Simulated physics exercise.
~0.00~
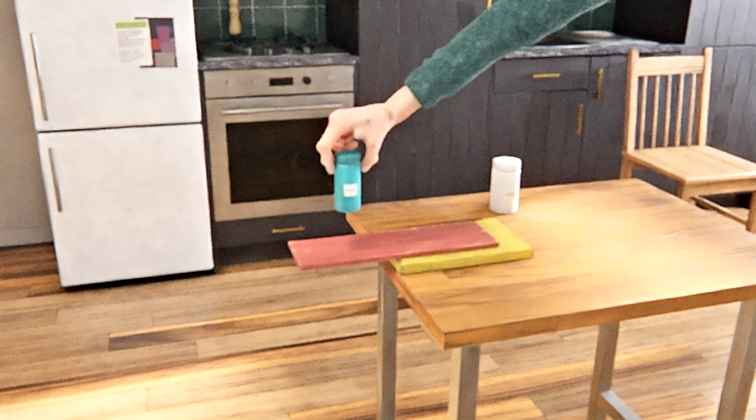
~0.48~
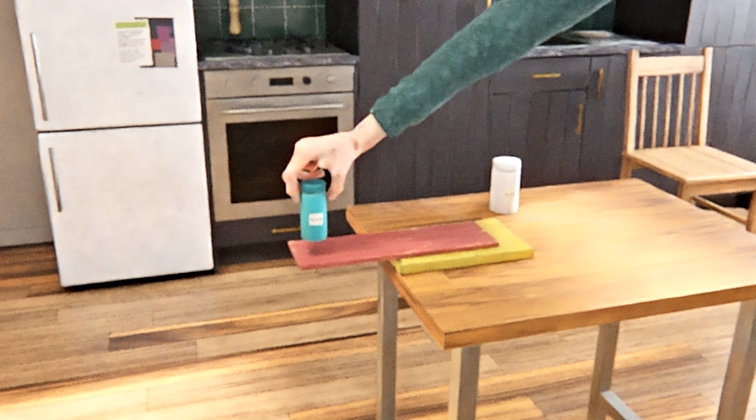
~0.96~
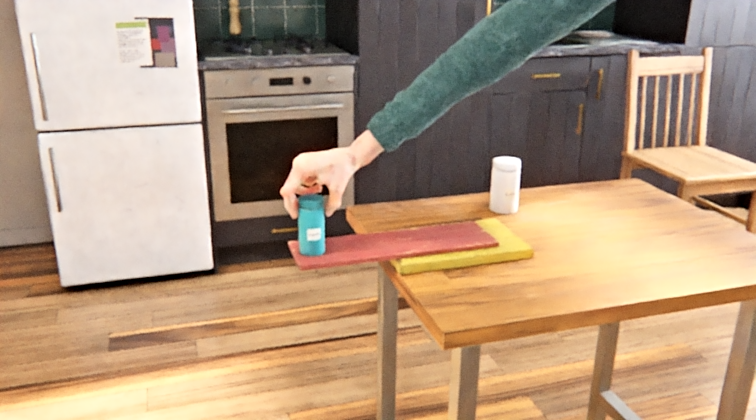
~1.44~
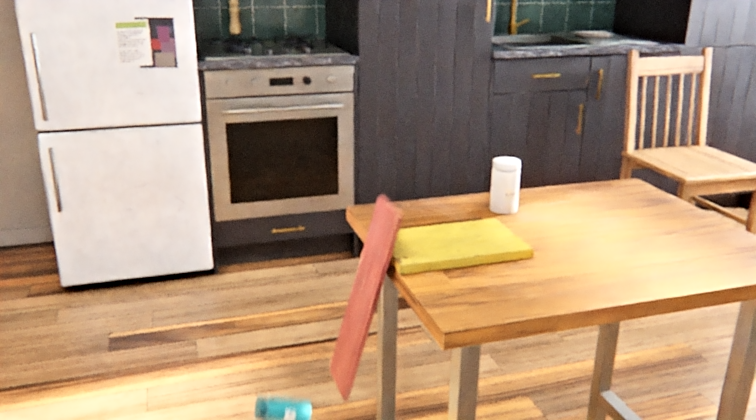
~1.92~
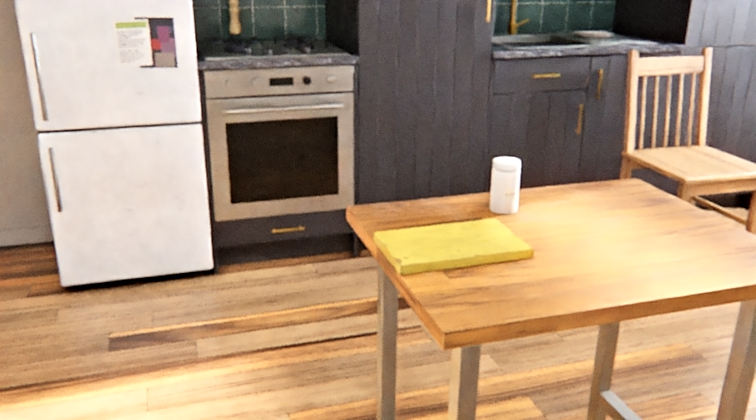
In the video, a hand lowers a turquoise shaker onto the overhanging left end of a red board resting on a yellow slab at a table's edge. The board tips and falls with the shaker, leaving the slab and a white jar on the table.
